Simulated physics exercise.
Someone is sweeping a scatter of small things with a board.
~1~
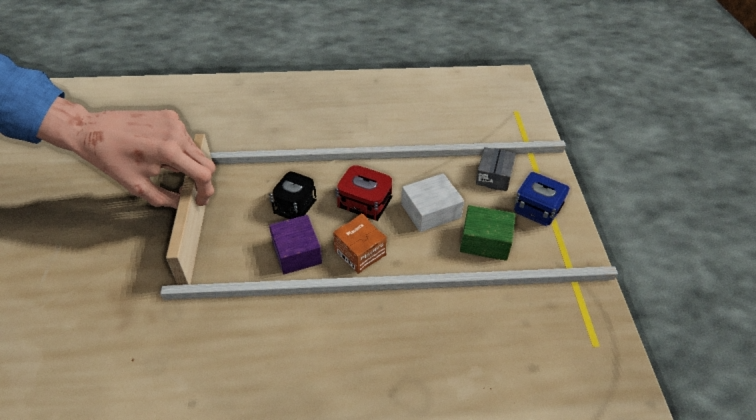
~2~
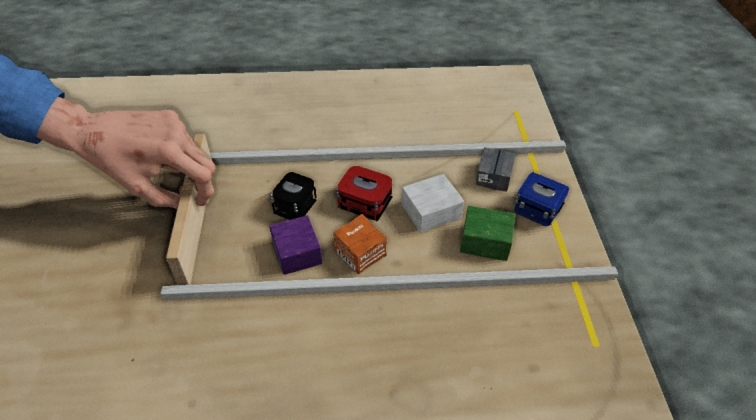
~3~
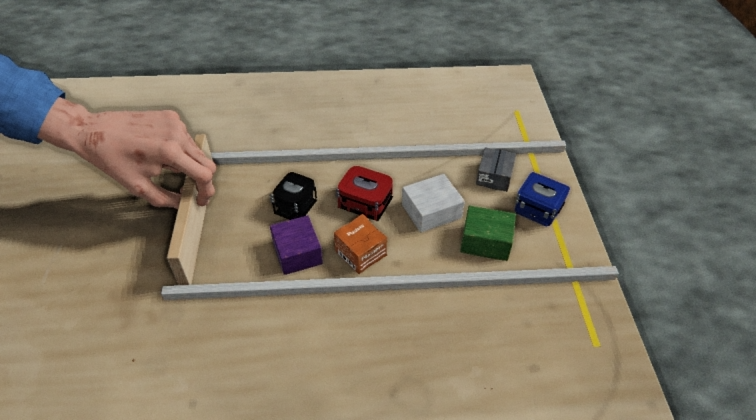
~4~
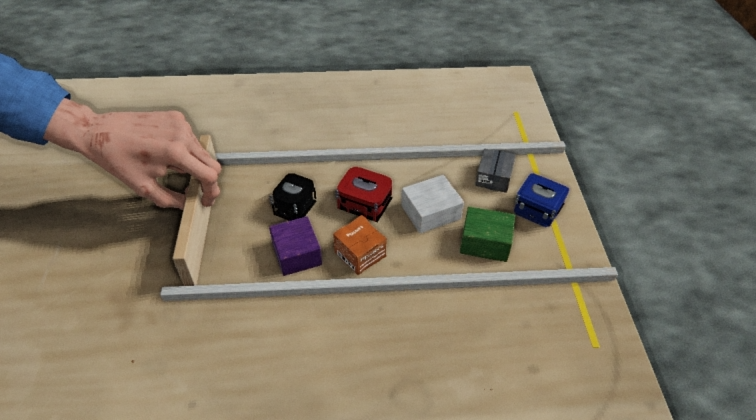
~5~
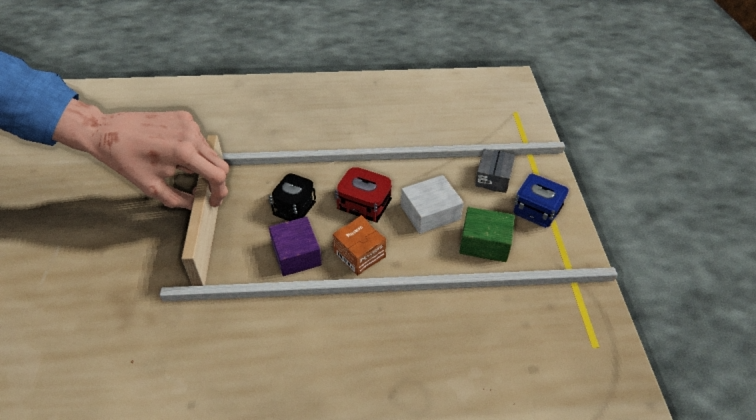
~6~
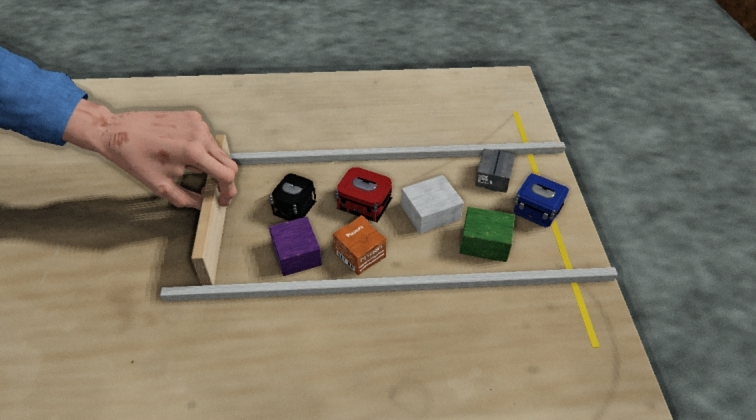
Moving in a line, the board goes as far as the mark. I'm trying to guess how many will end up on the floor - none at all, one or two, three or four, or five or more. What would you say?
I'd say five or more.
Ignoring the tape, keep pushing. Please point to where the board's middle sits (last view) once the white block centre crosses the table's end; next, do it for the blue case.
About (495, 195), and (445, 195) for the other.
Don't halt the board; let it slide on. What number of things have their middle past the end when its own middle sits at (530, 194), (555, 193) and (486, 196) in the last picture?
Per position: 4 / 6 / 1.
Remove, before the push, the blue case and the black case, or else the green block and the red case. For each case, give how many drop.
Fallen: 4, and 3 in the other try.
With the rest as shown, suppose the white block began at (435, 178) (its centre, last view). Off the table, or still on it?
Result: It comes off.
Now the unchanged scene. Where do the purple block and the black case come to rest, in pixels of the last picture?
The one named first is at (583, 238), the next at (560, 183).
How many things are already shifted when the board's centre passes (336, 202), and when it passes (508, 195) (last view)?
I count 5 first and 8 after.
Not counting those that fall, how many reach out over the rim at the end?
I get 0.
Soon after, none off yet; blue case at rest near (540, 201); grey box at rest near (495, 170); green block at rest near (487, 234).
After that, none off yet; blue case displaced about its own width near (586, 202); grey box displaced about its own width near (523, 165); green block displaced about its own width near (550, 236).
In the end, the number that fall off is five or more; gone, orange box, red case, white block, green block, grey box and blue case.
